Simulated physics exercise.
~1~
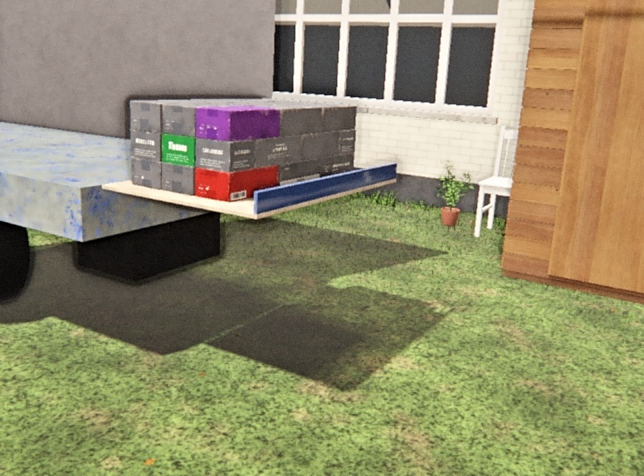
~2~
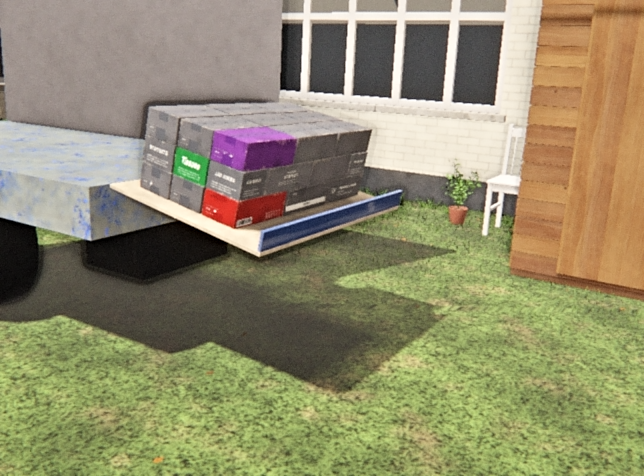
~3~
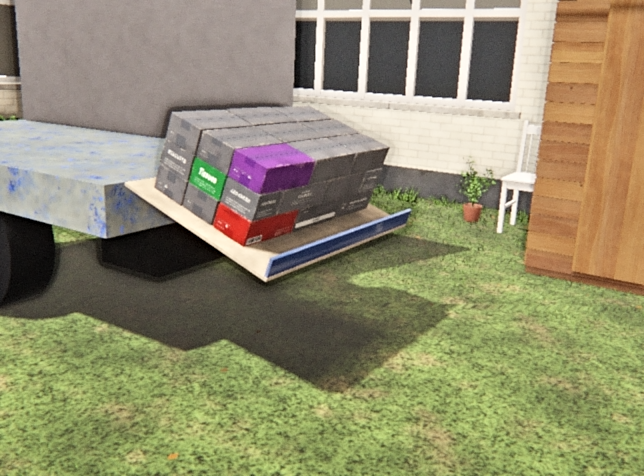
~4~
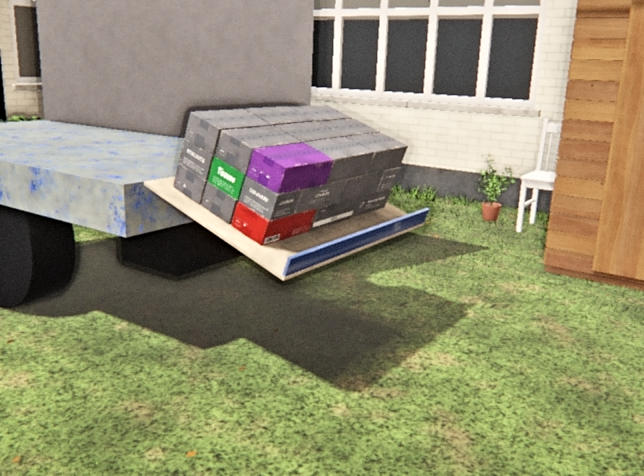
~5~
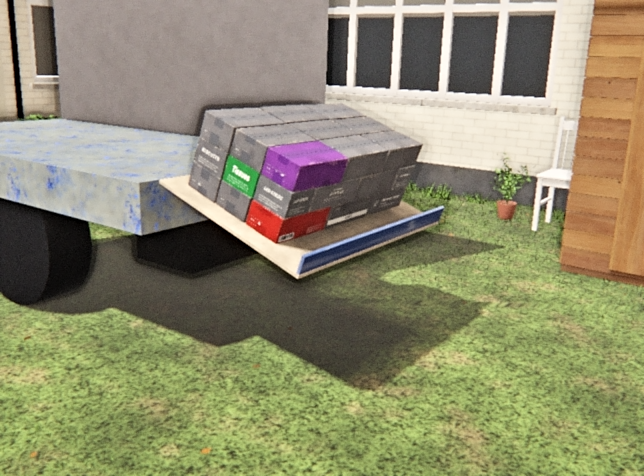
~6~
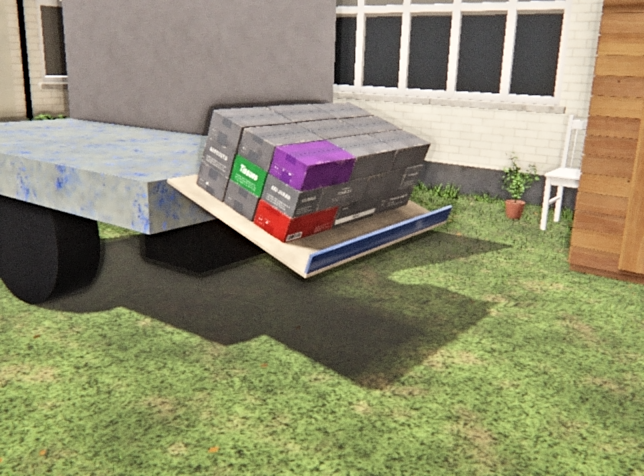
In a yard, a truck's tail platform tilts down and stops, its stacked boxes staying put.
